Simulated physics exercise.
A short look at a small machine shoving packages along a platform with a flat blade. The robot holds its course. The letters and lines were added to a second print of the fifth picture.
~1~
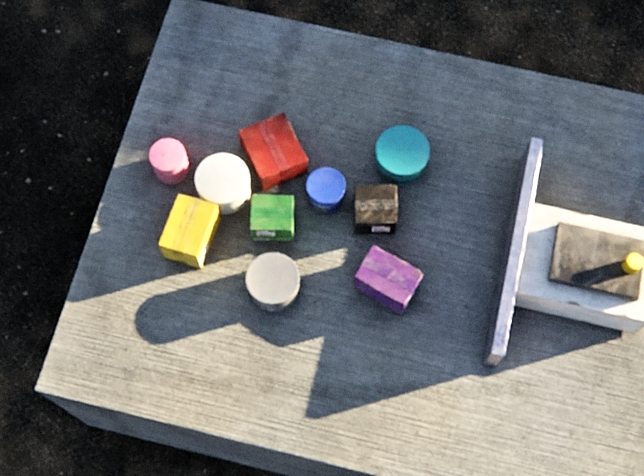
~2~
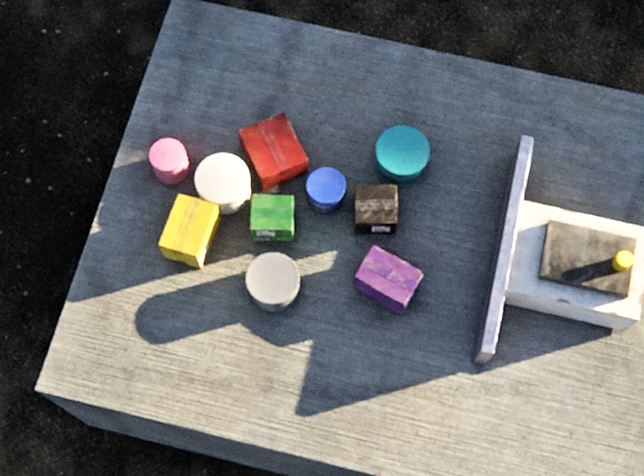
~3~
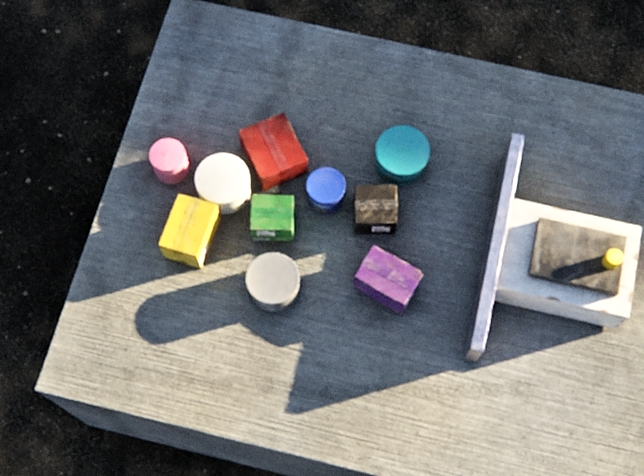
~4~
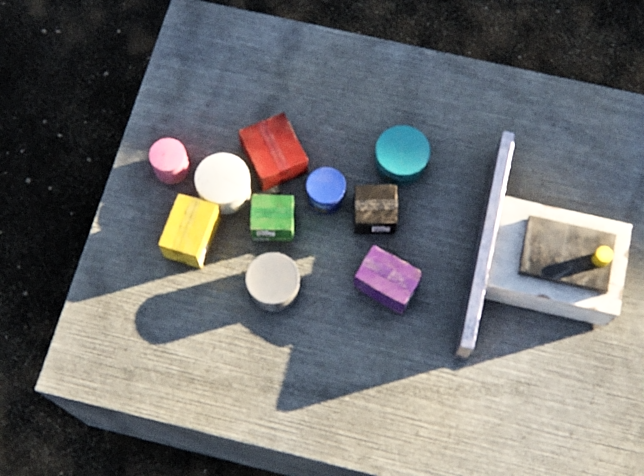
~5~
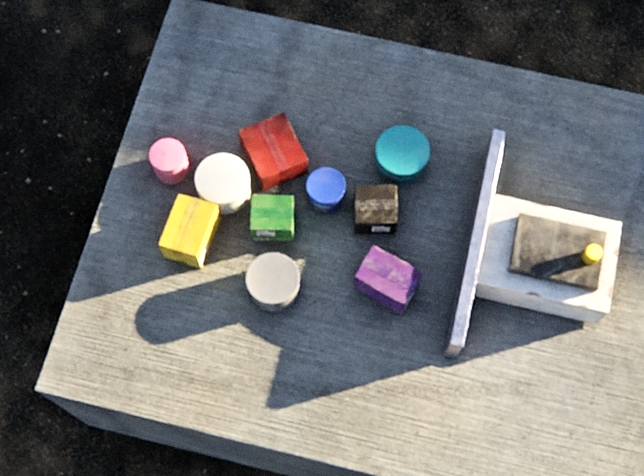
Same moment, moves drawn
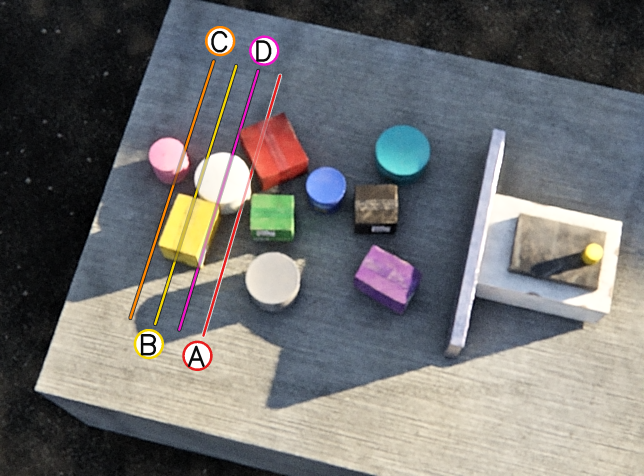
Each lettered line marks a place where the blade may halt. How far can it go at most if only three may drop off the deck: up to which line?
As far as mark B.
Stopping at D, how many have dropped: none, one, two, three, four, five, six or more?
In all, one.
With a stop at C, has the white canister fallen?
By then, yes.
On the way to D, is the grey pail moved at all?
By then, yes.
On the copy, A at (244, 199); B at (198, 188); C at (174, 183); D at (221, 194).
On B. First, robot (446, 226); turquoise pail (358, 146); grey pail (268, 283).
Then, robot (343, 202); pink canister (137, 148); white canister (171, 172).
Finally, robot (266, 185); pink canister over the edge; white canister over the edge; two fallen.
By contrast, A is within the limit but short; C drops four; D is within the limit but short.
